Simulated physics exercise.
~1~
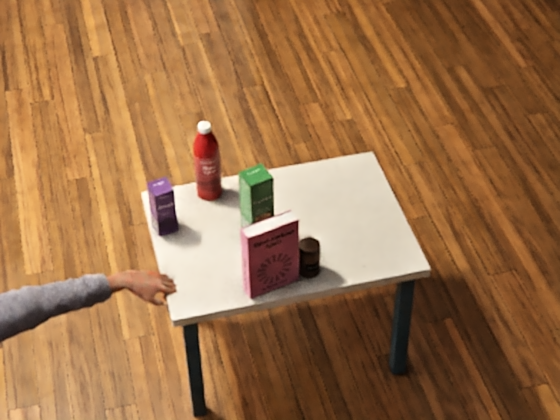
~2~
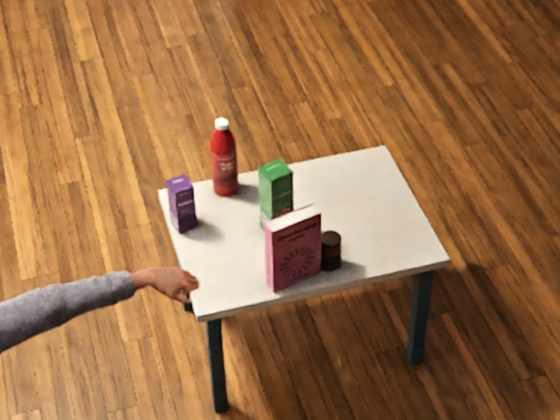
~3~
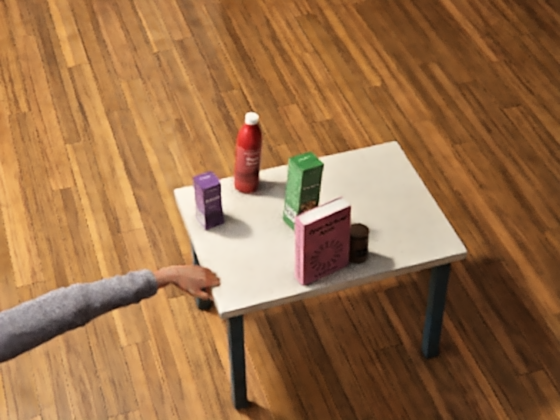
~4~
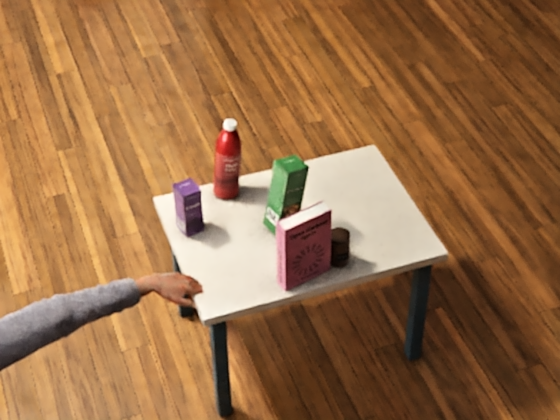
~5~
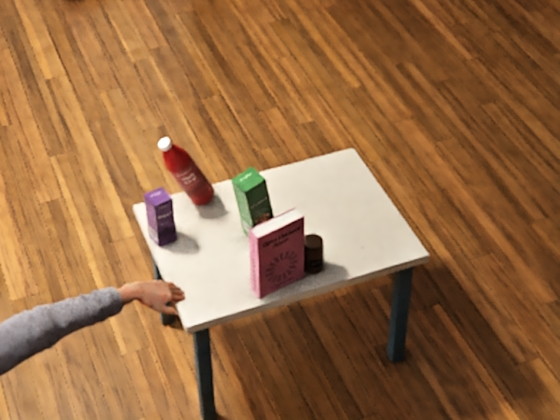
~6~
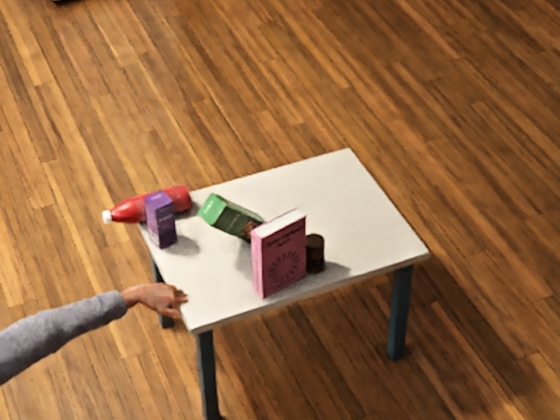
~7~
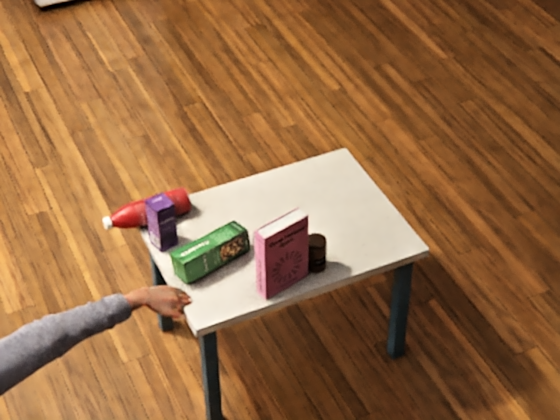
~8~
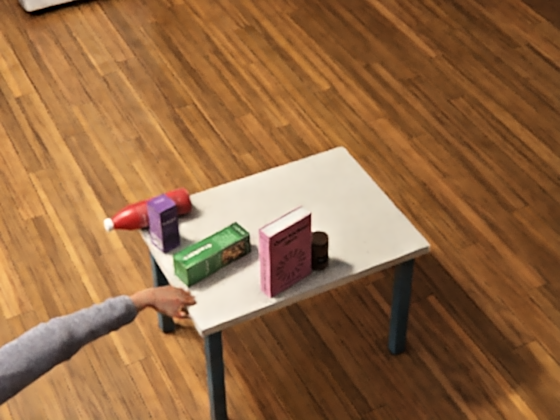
At the start, a red bottle, a green carton, a purple carton, a pink book and a small brown jar stand on a white table, while a gray-sleeved arm reaches to its left corner. The hand shoves the table to the right, and everything on it stays upright. It then jerks the table back to the left, and the green carton and red bottle begin to lean. The bottle topples to the left behind the purple carton, and the green carton tips over after it. Both end lying on the tabletop, while the book, jar and purple carton remain standing.
